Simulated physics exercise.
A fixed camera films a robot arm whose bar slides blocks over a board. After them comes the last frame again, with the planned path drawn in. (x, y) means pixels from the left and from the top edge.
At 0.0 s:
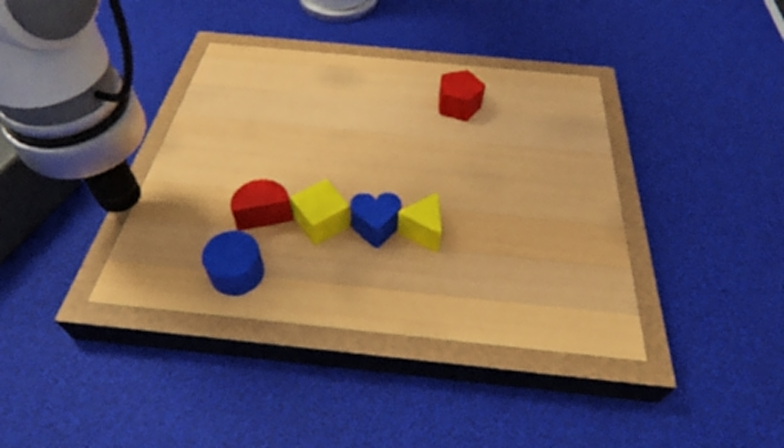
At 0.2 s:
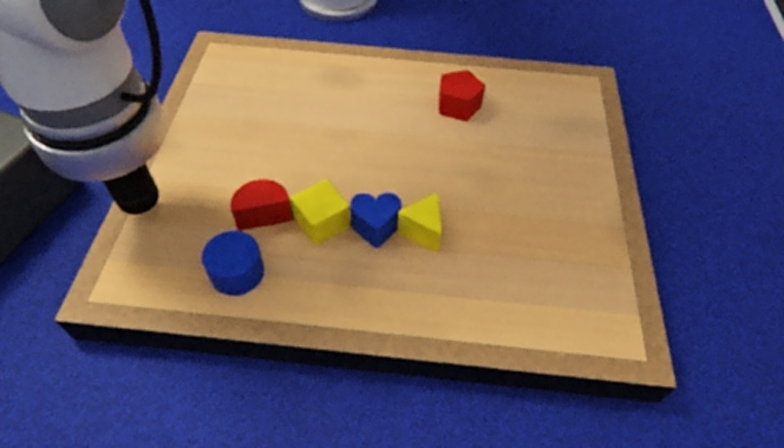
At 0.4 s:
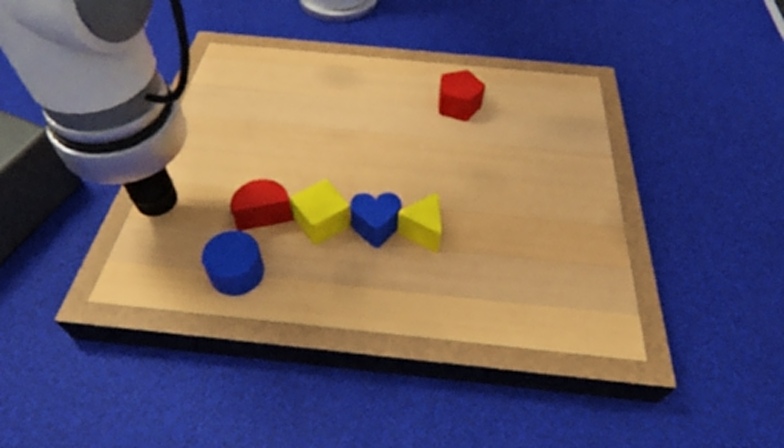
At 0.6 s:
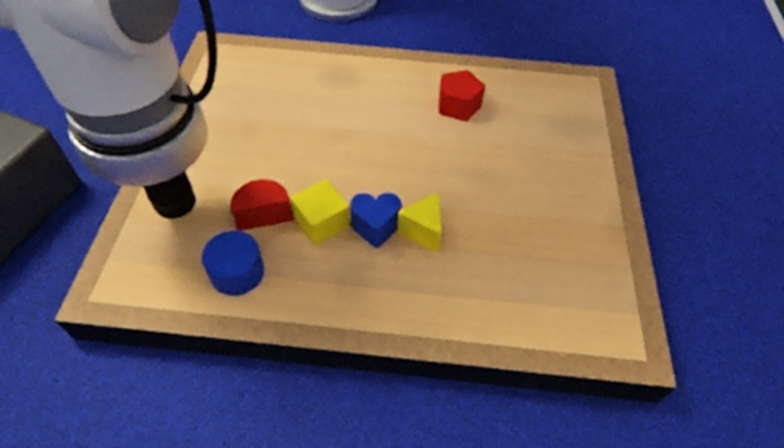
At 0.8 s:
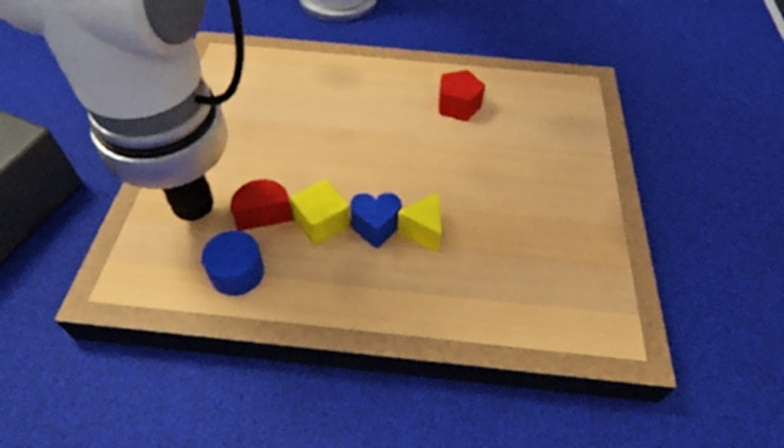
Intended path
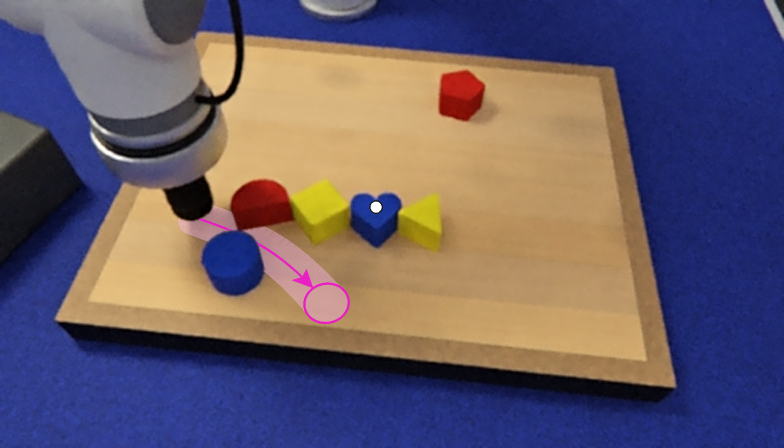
A robot arm slides its black tip rightward over a wooden board of still, colored blocks.
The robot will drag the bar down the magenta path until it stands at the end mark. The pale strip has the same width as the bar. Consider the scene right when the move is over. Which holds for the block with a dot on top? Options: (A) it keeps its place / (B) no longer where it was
(A)
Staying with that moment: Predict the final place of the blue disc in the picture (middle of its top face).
Its top middle will sit at (241, 274).
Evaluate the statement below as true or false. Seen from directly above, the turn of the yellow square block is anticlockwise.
My answer: False.
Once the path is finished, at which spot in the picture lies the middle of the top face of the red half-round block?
My estimate: (285, 194).
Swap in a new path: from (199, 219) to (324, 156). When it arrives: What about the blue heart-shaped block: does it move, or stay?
It is moved from its place.
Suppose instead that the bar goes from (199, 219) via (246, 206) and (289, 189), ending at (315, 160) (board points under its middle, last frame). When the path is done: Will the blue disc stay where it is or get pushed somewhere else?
That block stays.
Drawn move, from (199, 219) via (246, 238) and (289, 265), ending at (327, 303); the dot is on the blue heart-shaped block.
What follows on the original path. One third of the way, bar (243, 225); blue disc (234, 259); red half-round block (279, 193), turned 45° anticlockwise; yellow square block (328, 196), turned 35° clockwise.
Two thirds of the way, bar (286, 253); blue disc (241, 274); red half-round block (285, 194), turned 65° anticlockwise; yellow square block (328, 196), turned 35° clockwise.
At the end, bar (325, 291); blue disc (241, 274); red half-round block (285, 194), turned 65° anticlockwise; yellow square block (328, 196), turned 35° clockwise; blue heart-shaped block still.
